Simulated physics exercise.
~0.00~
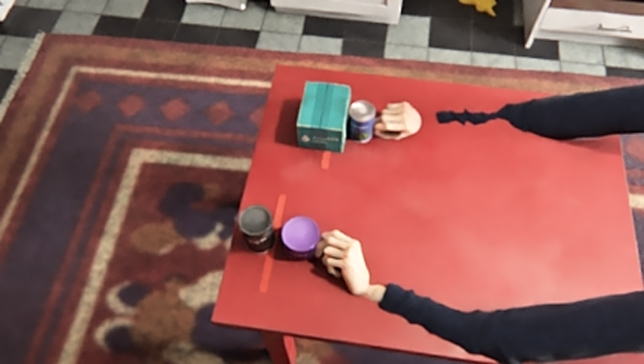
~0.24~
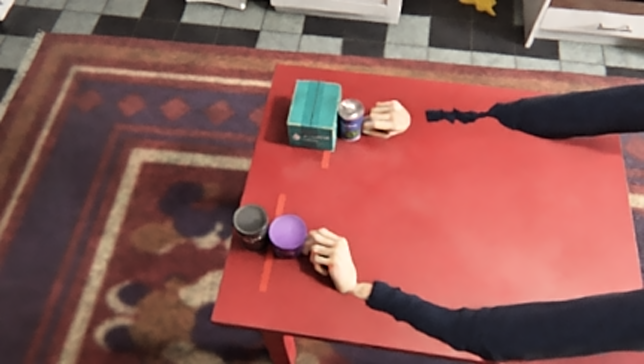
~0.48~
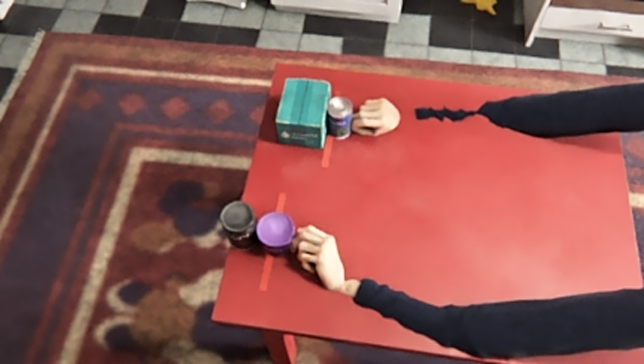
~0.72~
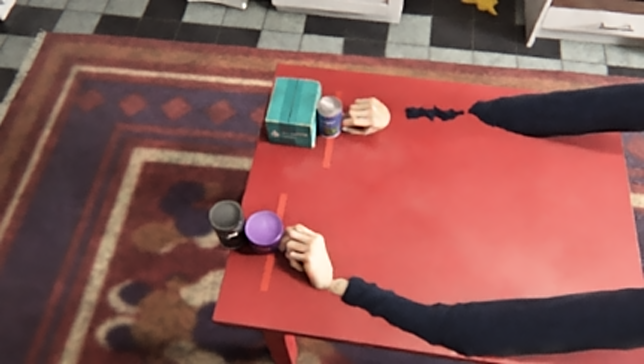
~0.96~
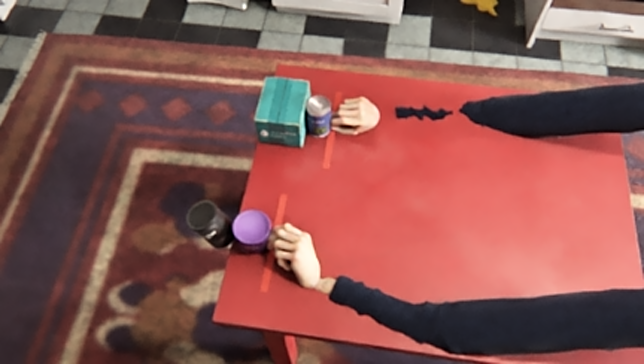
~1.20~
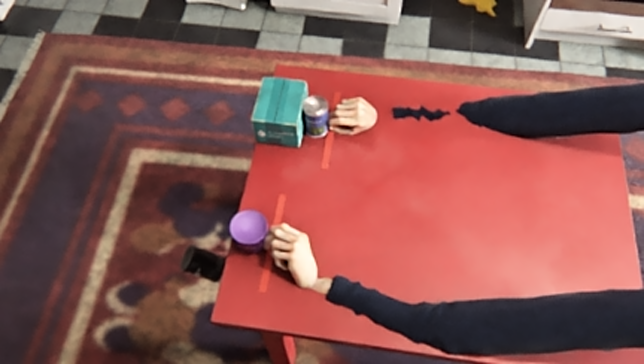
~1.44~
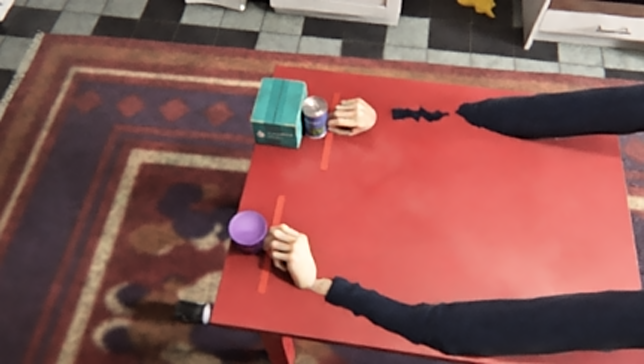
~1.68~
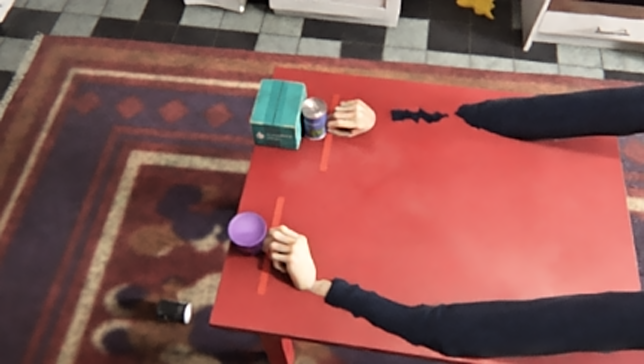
Black tin tipping off a red table onto the rug as two hands push items left, the turquoise box staying on top.
